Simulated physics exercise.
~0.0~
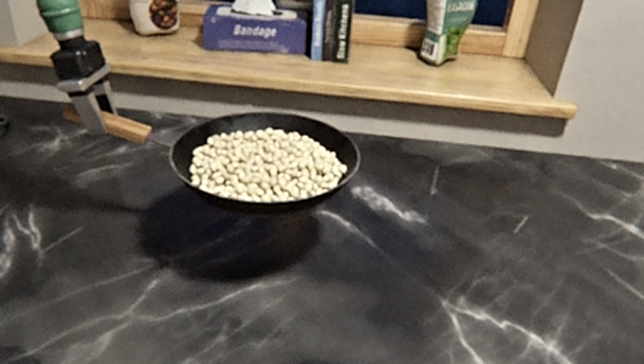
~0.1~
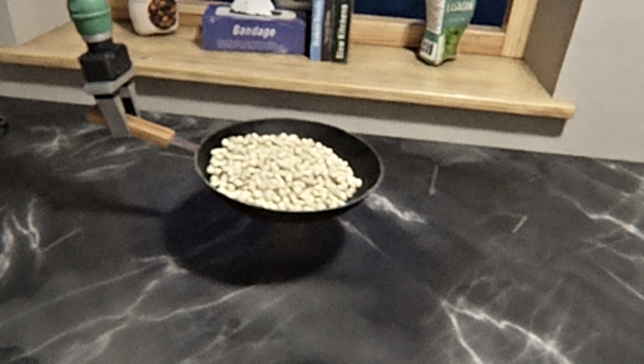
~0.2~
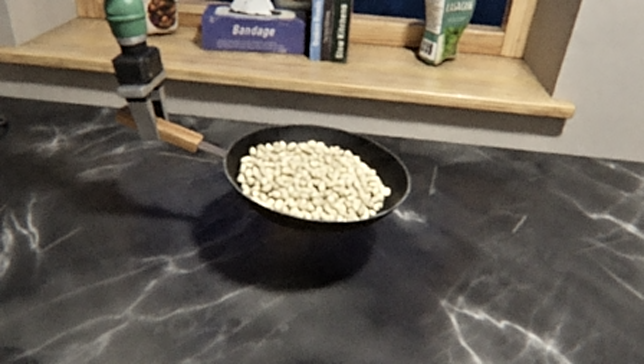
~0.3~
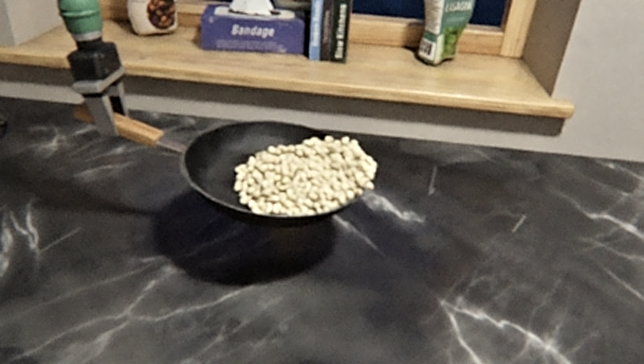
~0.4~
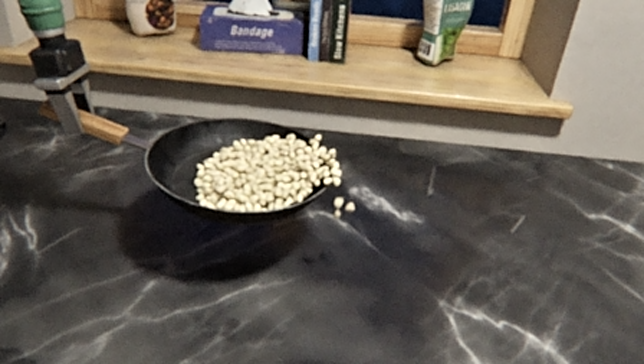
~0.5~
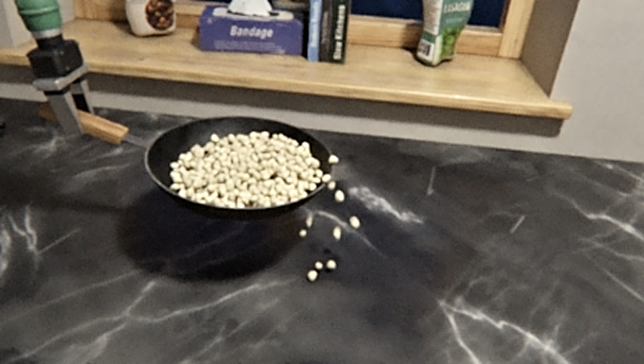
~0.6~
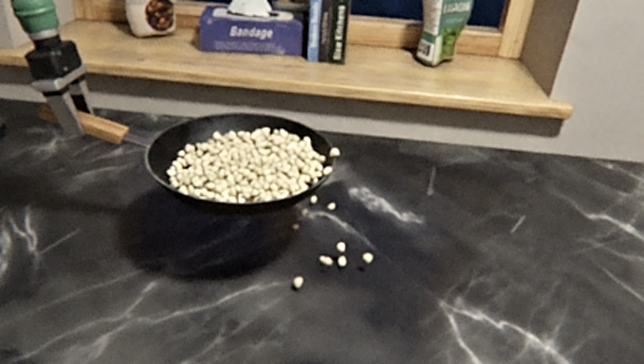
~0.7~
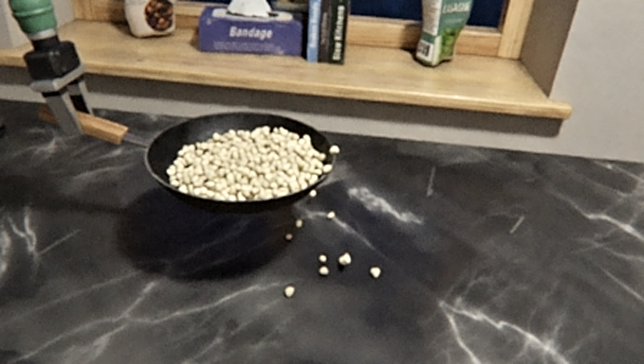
A robot arm jerks a pan of beans right then left, spilling a few onto the counter.
